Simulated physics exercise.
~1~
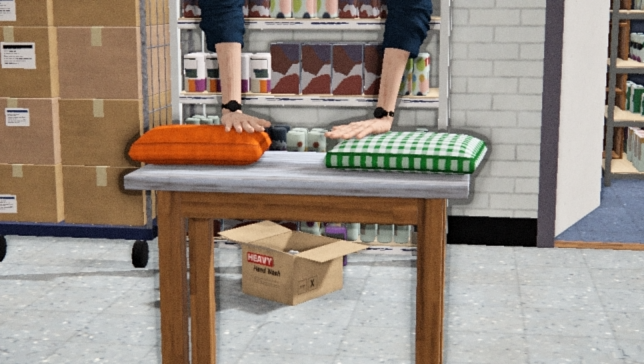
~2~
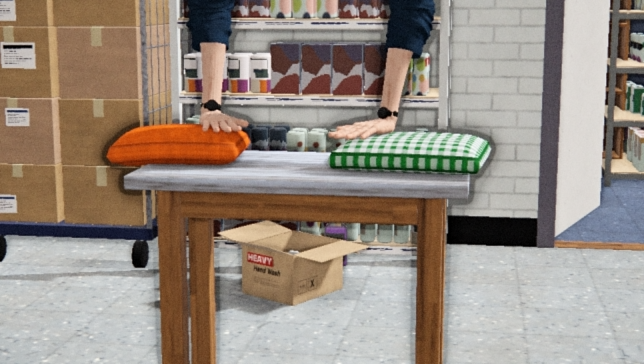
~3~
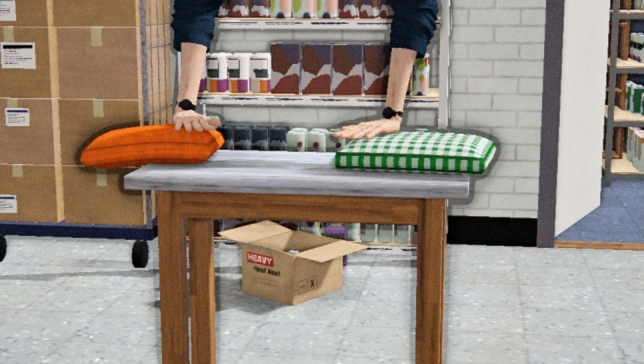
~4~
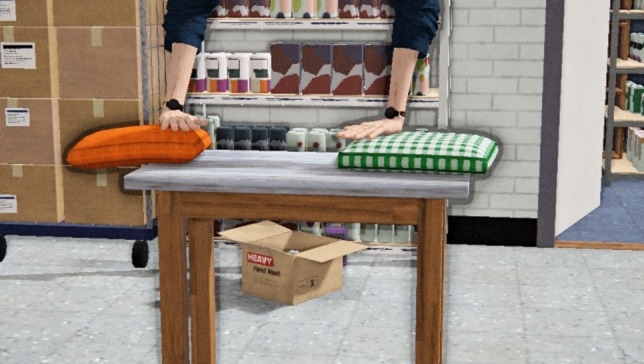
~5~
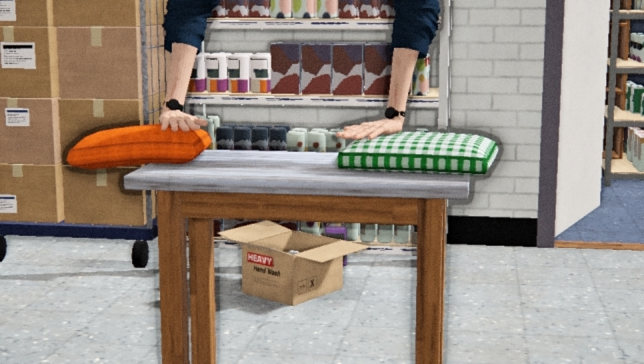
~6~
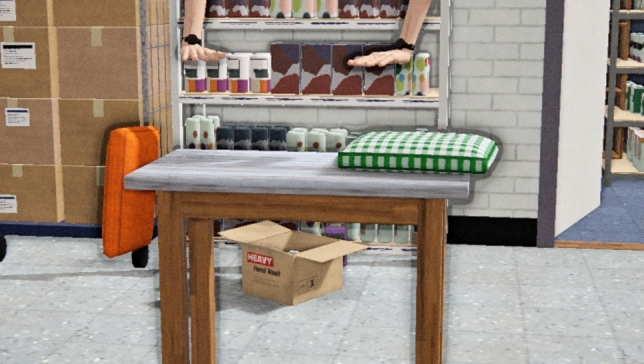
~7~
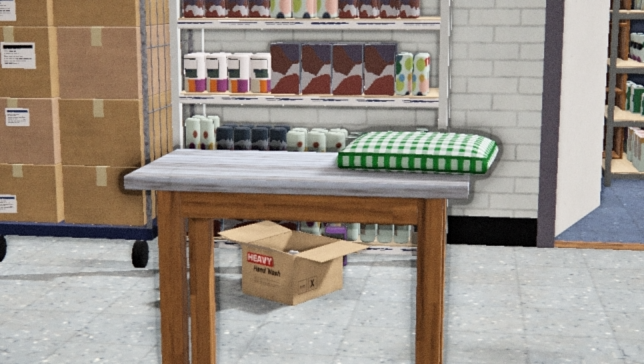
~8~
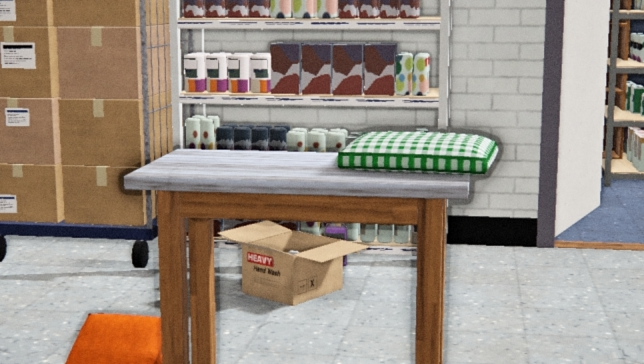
An orange soft bag lies under a hand on the left of a wooden side table, while another hand rests on a green checked cushion at the right, seen from the front in a storeroom with stacked cartons, shelves and an open box on the floor. The hands push the two apart, the bag sliding well past the left end and the cushion shifting slightly right. Both pause, then the hands lift and draw away. The bag tips over the edge and falls out of sight. It reappears on the floor at lower left, while the cushion stays on the table.
